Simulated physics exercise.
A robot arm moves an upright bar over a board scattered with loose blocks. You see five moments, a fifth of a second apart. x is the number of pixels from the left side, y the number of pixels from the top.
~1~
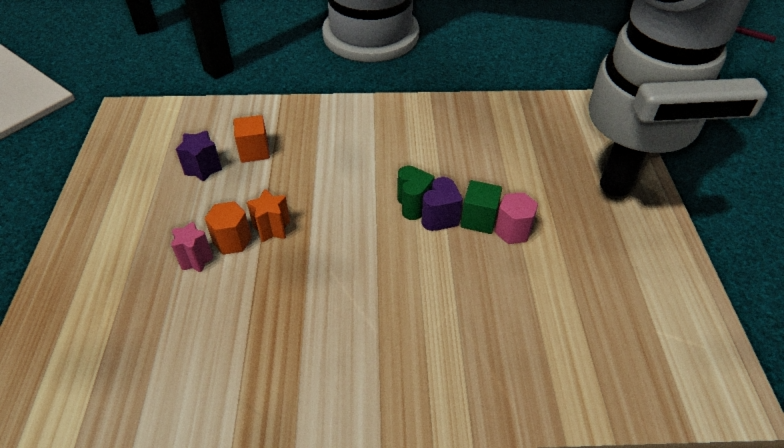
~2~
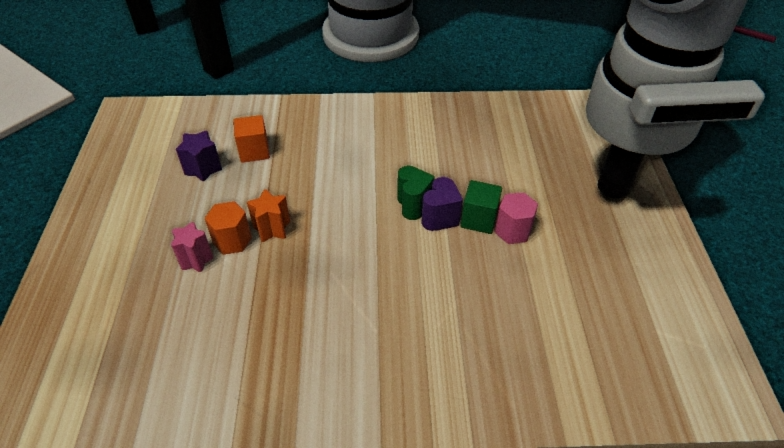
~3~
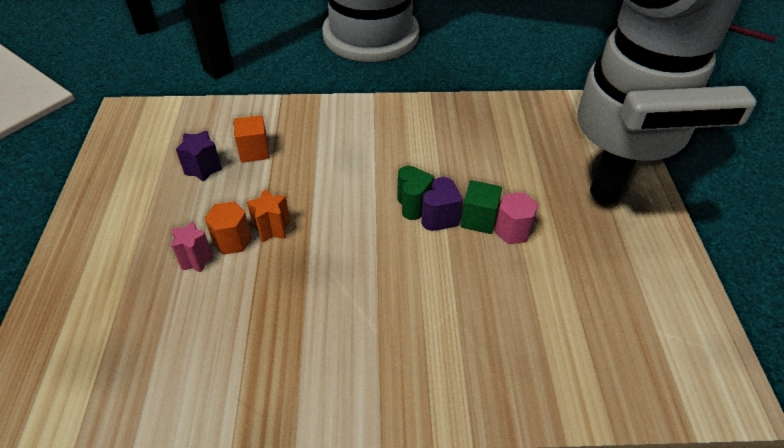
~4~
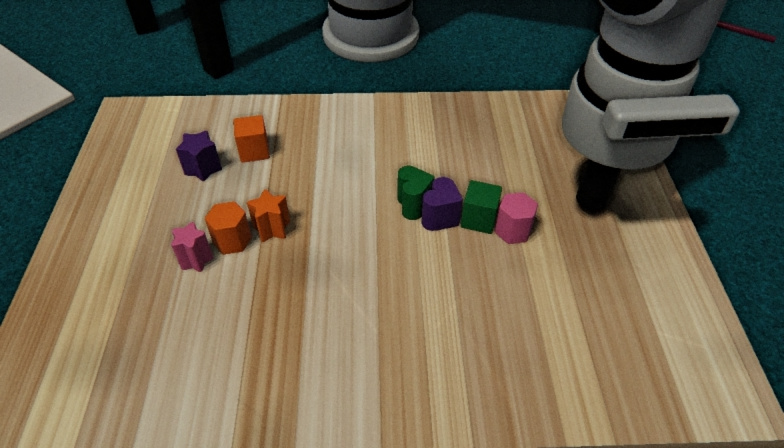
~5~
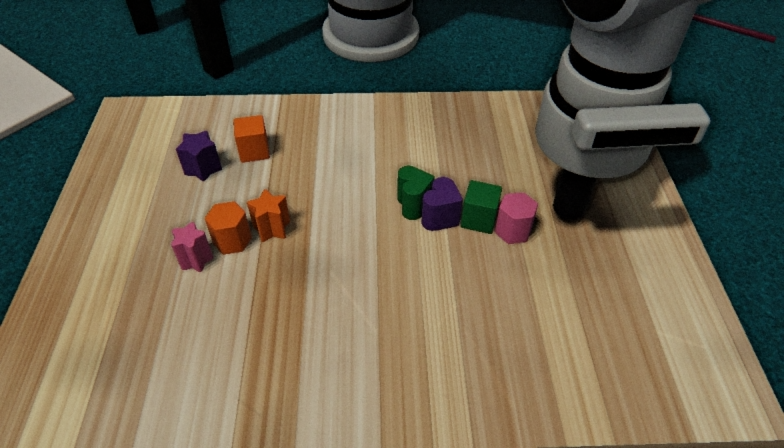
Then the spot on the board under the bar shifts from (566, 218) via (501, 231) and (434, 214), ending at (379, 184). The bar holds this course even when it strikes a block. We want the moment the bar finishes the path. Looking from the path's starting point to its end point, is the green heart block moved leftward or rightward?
Right side.
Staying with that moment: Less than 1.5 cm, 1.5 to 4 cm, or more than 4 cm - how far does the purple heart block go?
It's set to move over 4 cm.
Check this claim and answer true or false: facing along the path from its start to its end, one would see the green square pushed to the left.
True.
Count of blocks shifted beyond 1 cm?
Counting only shifts above 1 cm, I get three or more blocks.
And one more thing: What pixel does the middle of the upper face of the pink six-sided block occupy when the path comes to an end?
Its top centre is at about (486, 231).
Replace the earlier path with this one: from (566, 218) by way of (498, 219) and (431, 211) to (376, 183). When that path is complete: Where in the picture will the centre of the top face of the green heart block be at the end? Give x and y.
When the path ends, it will be at (345, 159).
What follows on the original path. One third of the way, bar (502, 222); green heart block (409, 176); purple heart block (432, 192), turned 15° clockwise; green square (471, 198); pink six-sided block (492, 229).
Two thirds of the way, bar (433, 204); green heart block (384, 165), turned 60° clockwise; purple heart block (369, 193); green square (401, 188), turned 25° anticlockwise; pink six-sided block (486, 231).
At the end, bar (379, 175); green heart block (352, 148), turned 75° clockwise; purple heart block (343, 200), turned 15° anticlockwise; green square (372, 183), turned 65° anticlockwise; pink six-sided block (486, 231).
